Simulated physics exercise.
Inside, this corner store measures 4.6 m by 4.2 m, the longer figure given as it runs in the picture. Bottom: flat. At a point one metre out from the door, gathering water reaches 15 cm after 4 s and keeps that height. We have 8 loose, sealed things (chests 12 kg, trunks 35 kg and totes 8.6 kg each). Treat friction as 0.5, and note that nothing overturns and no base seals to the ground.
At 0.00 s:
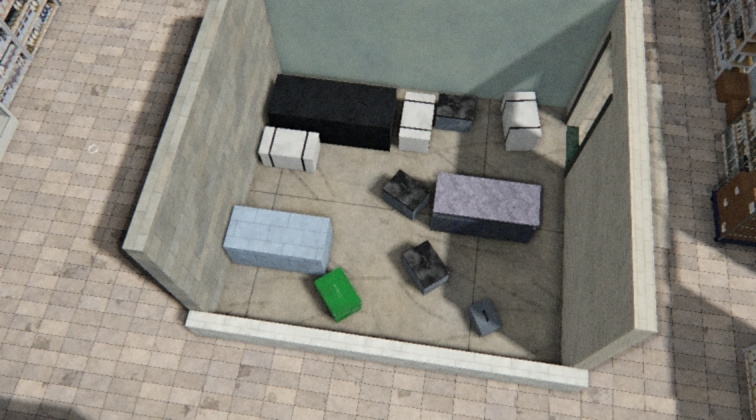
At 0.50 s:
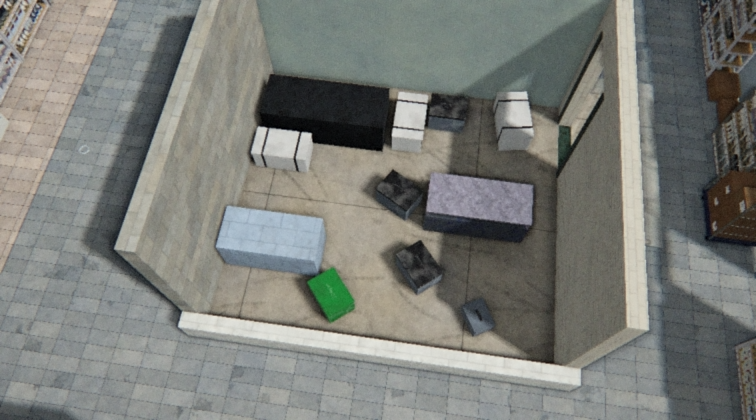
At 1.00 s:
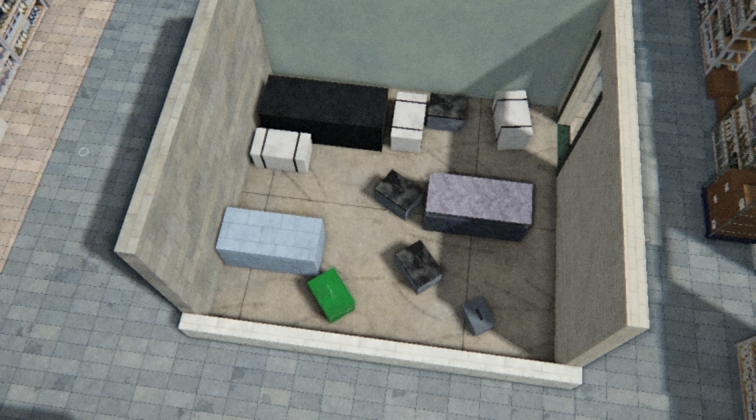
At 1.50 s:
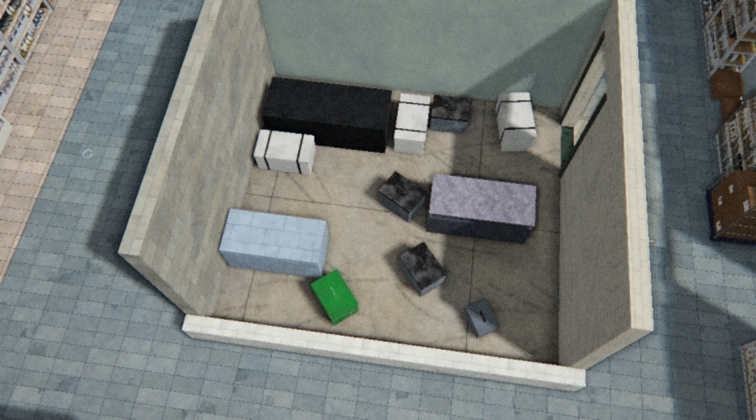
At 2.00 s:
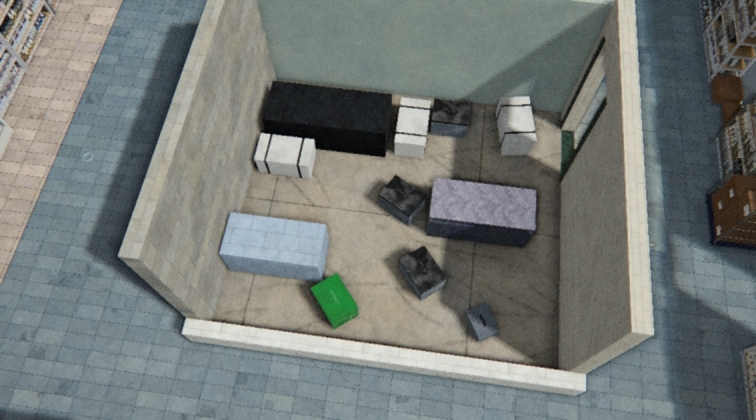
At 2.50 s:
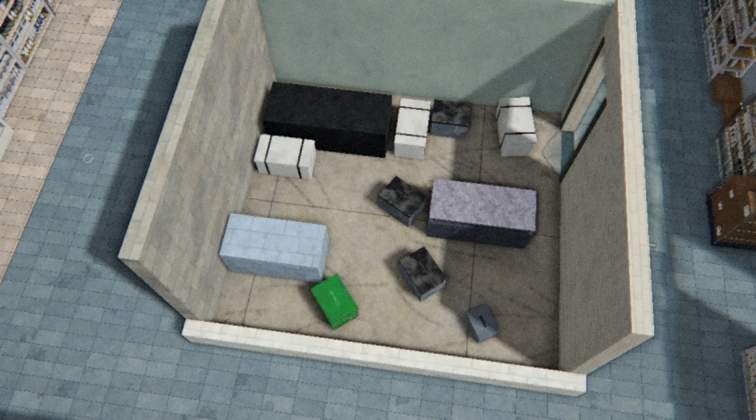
In the video, a high view looks down into a roofless walled room holding a green chest and black, white, grey, pale blue and lilac-topped blocks; the paving outside turns from beige to blue-grey, while the objects stay put.
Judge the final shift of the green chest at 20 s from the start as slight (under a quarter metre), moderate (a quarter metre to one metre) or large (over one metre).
Final distance: Below a quarter metre.
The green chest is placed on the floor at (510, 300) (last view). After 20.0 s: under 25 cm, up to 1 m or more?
In that run it hardly drifts.
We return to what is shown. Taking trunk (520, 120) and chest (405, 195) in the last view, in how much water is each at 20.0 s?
I'd put it at 10 cm and 5 cm respectively.
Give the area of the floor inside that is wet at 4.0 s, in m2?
My estimate is roughly 1.5 m2.
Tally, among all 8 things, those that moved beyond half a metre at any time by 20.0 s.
Answer: 1.
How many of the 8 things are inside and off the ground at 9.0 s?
Total: 0.
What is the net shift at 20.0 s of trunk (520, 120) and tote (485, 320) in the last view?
They sit 60 cm and 0 cm away, in the order given.
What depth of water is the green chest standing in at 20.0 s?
The depth there is around 4 cm.
After 4.0 s the green chest is near (334, 298), 0.0 m from its start, aground; 0 afloat.
After 9.0 s the green chest is near (334, 298), 0.0 m from its start, aground; 0 afloat.
After 16.0 s the green chest is near (334, 298), 0.0 m from its start, aground; 2 afloat.
After 20.0 s the green chest is near (334, 298), 0.0 m from its start, aground; 4 afloat.
